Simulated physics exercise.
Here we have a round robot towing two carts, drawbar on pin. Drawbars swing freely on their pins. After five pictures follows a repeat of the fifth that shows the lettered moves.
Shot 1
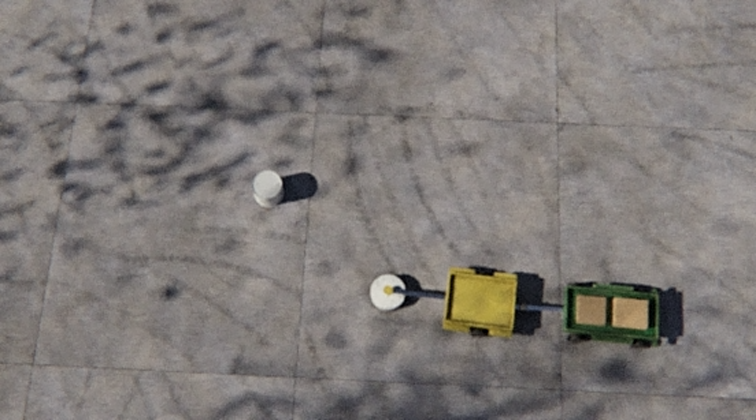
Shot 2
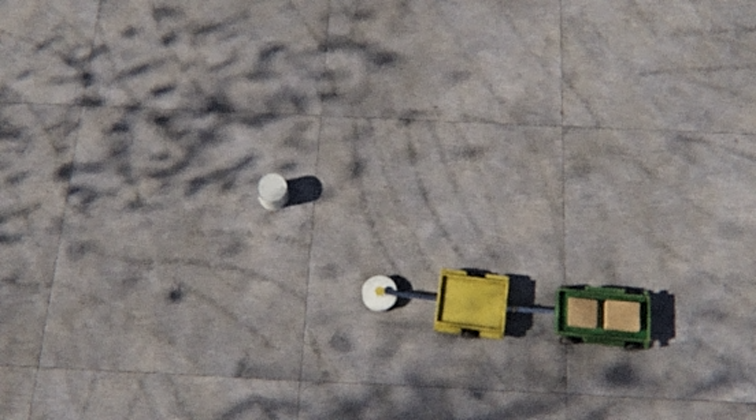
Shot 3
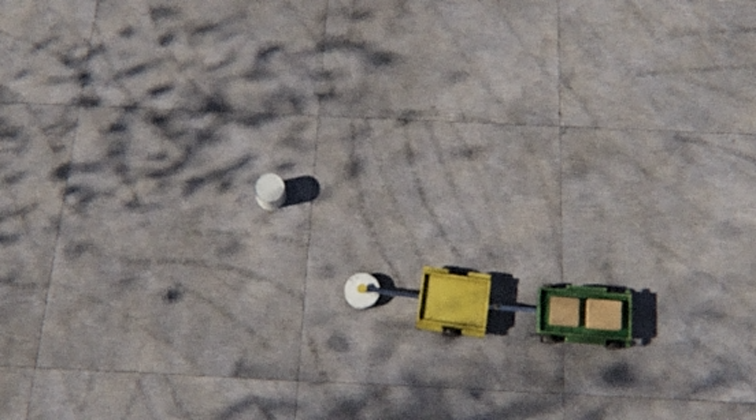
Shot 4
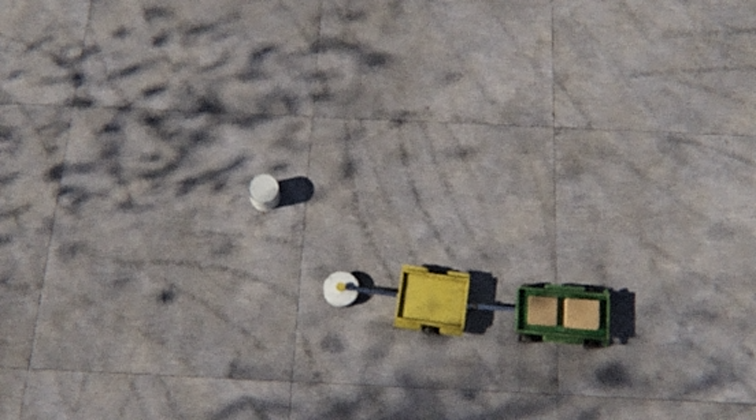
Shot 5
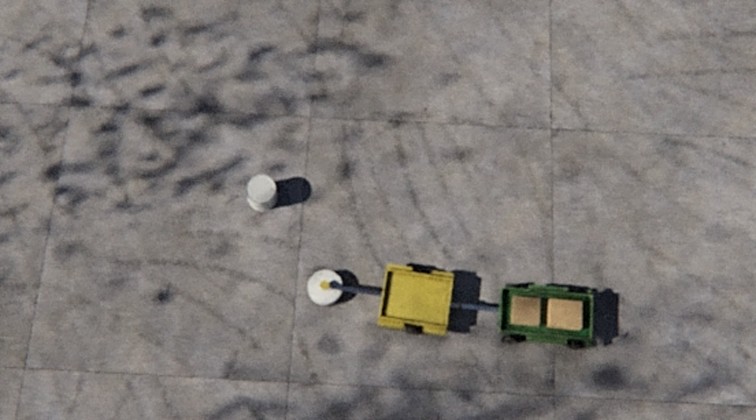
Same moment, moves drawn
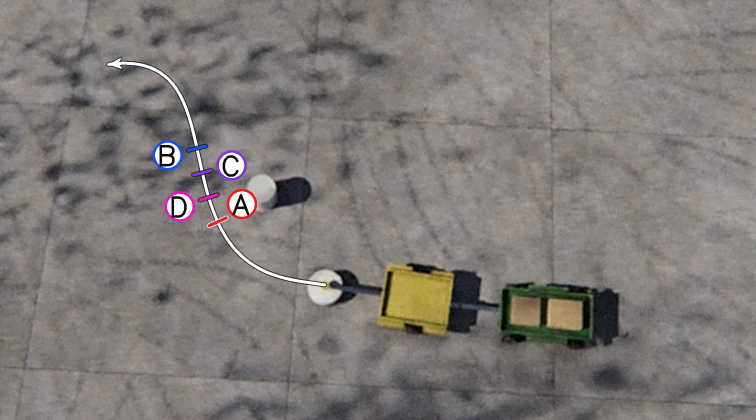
On grey paving, a round white robot tows a yellow cart and green cart left.
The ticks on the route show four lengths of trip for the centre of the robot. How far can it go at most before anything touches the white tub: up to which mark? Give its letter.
At D, and not beyond.
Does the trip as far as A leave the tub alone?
Yes.
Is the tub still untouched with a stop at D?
Yes.
On the marked copy, A at (218, 222); B at (197, 148); C at (202, 173); D at (209, 197); the route from (325, 285) via (203, 175) to (109, 64).
Taking D. A third of the way, robot (270, 276), last cart (488, 308).
Two thirds of the way, robot (229, 242), last cart (435, 302).
When it is over, robot (210, 201), last cart (391, 296); nothing has been touched.
As for the rest, A is safe but short; B is too far, the tub has been hit; C is too far, the tub has been hit.
